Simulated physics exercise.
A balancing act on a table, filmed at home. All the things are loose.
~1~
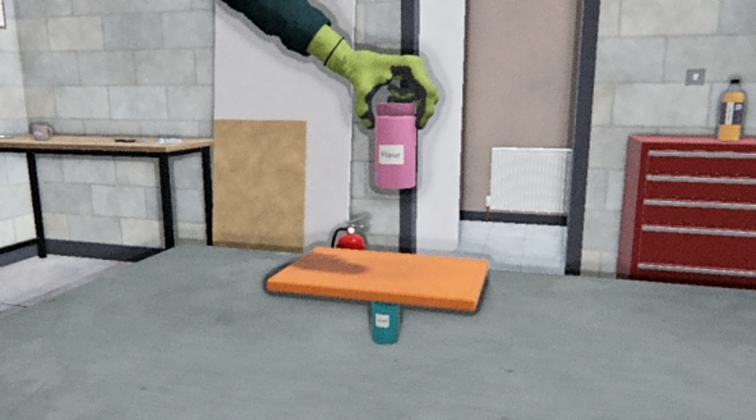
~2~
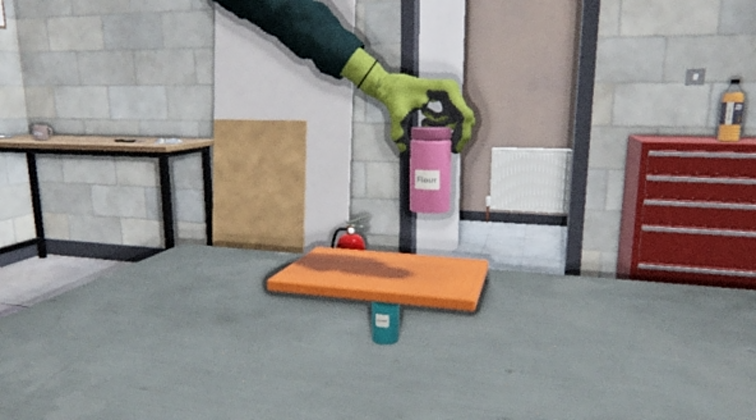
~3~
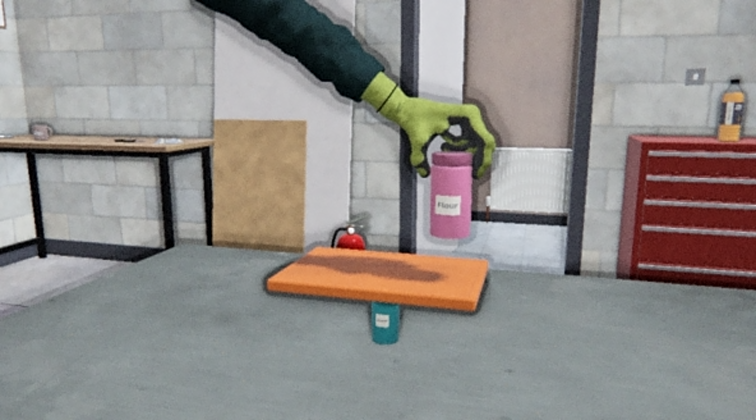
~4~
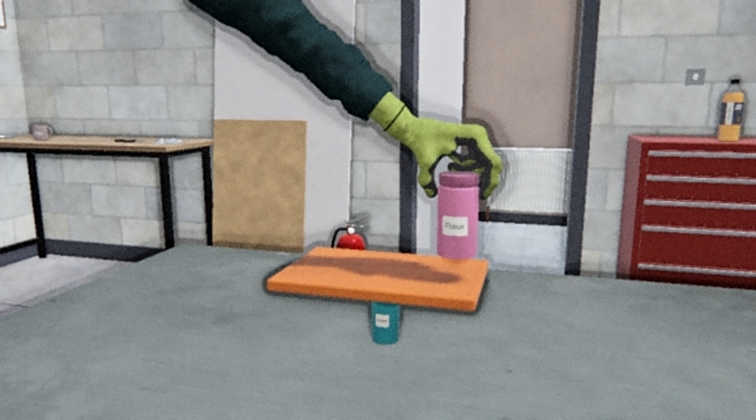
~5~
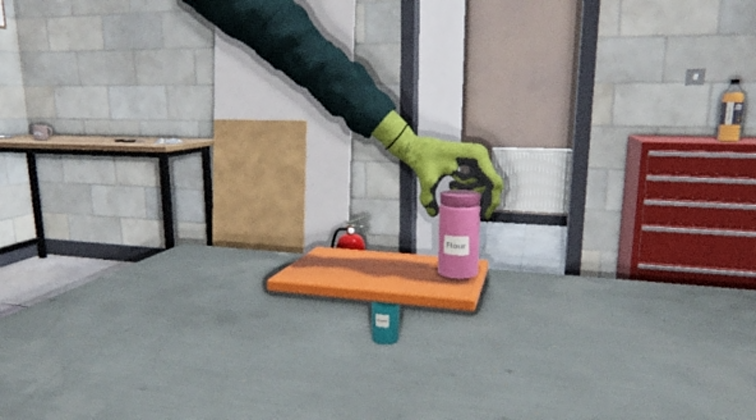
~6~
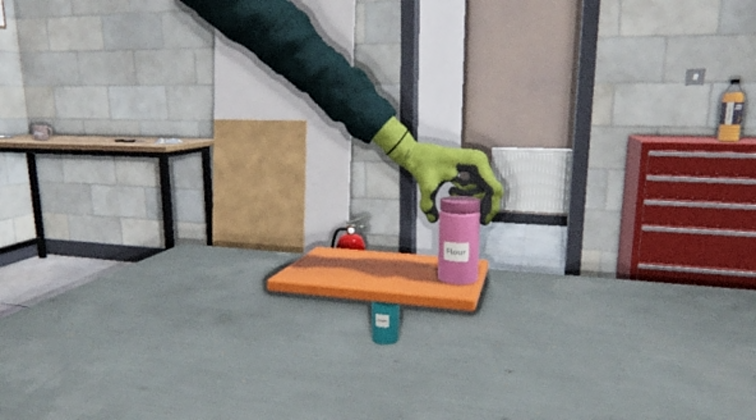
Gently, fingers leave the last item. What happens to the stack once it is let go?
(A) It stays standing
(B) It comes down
It comes down.
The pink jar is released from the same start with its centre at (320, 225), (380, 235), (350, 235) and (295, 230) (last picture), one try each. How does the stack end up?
The stack tumbles down the first time, remains standing the second, tumbles down the third and tumbles down the fourth.
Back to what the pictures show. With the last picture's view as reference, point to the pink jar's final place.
End spot: Near (538, 342).
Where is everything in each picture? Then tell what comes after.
In the first picture, coming down; pink jar (396, 145); turquoise shaker (385, 310).
In the second picture, coming down; pink jar (430, 169); turquoise shaker (385, 310).
In the third picture, coming down; pink jar (451, 194); turquoise shaker (385, 310).
In the fourth picture, coming down; pink jar (458, 215); turquoise shaker (385, 310).
In the fifth picture, coming down; pink jar (459, 233); turquoise shaker (385, 310).
In the sixth picture, in place under the hand; pink jar (459, 239); turquoise shaker (385, 310).
Then, 0.30 s later than the last frame, pink jar now fallen; orange lid tilted by 38°.
Then, 0.40 s later than the last frame, orange lid tilted by 52°.
Then, 0.60 s later than the last frame, orange lid tilted by 33°.
When it is over, fallen, pink jar; moved from the start, orange lid; turquoise shaker as before. End places, in pixels of the last picture, pink jar near (538, 342). The stack loses its balance.
